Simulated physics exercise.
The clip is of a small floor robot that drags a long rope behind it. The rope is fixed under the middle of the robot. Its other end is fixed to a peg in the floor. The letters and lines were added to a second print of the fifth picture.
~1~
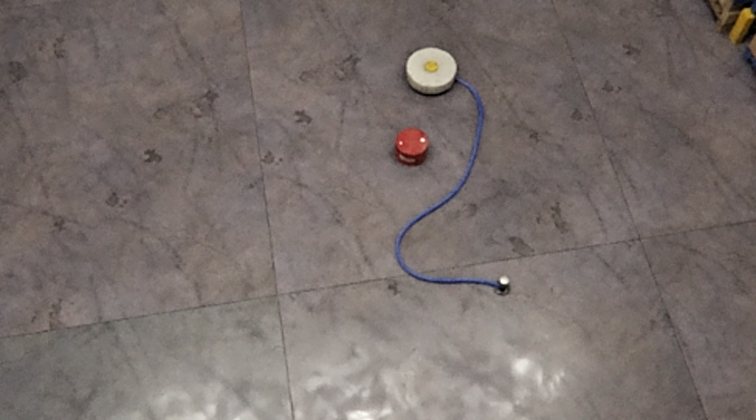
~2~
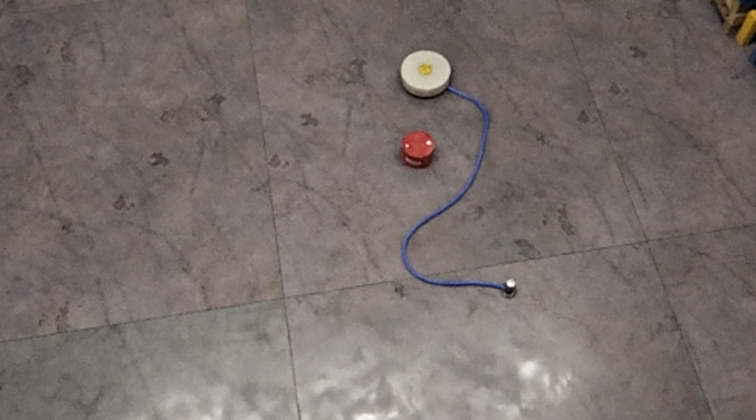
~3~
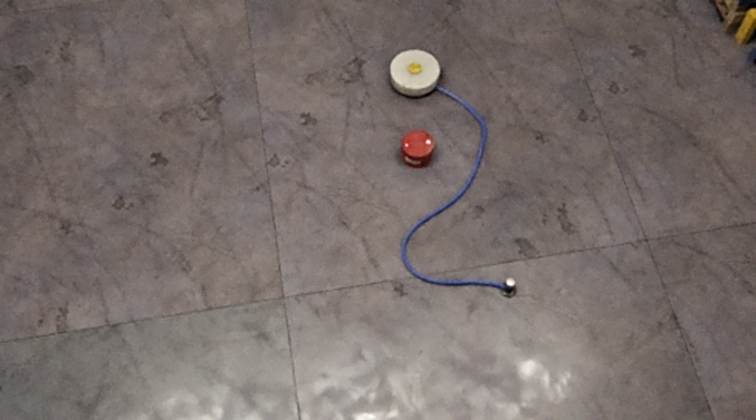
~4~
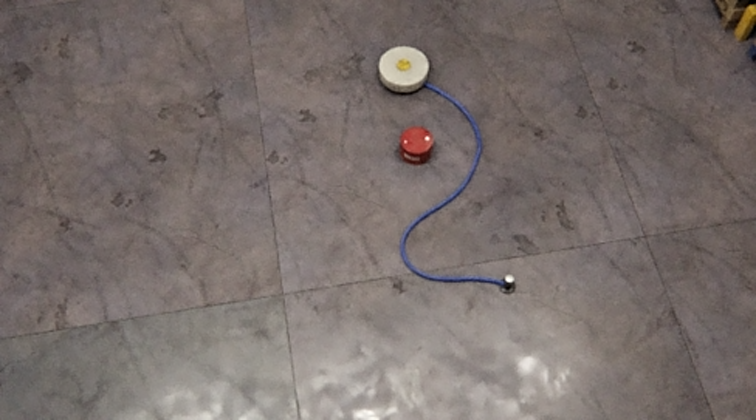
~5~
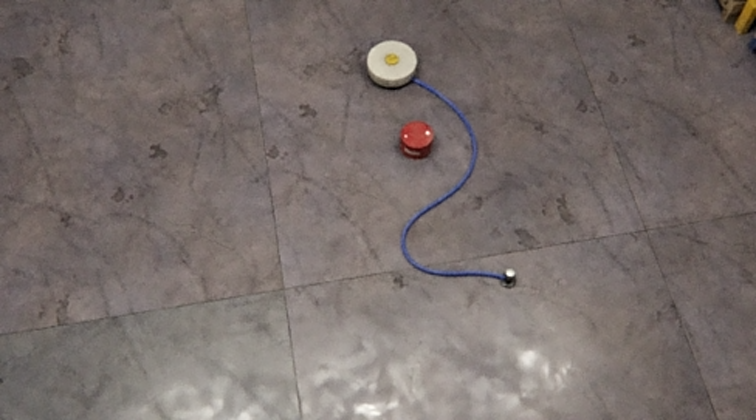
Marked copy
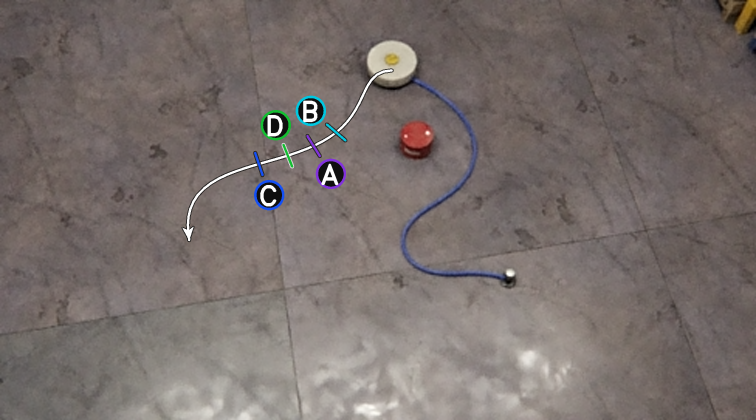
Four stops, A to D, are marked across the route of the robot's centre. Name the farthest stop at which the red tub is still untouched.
At B, and not beyond.
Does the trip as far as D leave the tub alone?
For that mark, no.
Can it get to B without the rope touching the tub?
Yes.
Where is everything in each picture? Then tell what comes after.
In the first picture, red tub (412, 147); robot (431, 72); peg (503, 284).
In the second picture, robot (425, 75); peg (510, 287).
In the third picture, robot (415, 74); peg (510, 286).
In the fourth picture, robot (404, 70); peg (508, 282).
In the fifth picture, robot (392, 65); peg (509, 277); red tub (417, 140).
On the marked copy, A at (314, 146); B at (336, 132); C at (259, 164); D at (288, 156); the route from (392, 70) via (292, 154) to (189, 240).
With B. Early on, robot (367, 81), middle of the rope (451, 194).
Further on, robot (353, 108), middle of the rope (451, 194).
At the end, robot (336, 127), middle of the rope (451, 194); nothing has been touched.
As for the rest, A brings the rope against the tub; C brings the rope against the tub; D brings the rope against the tub.
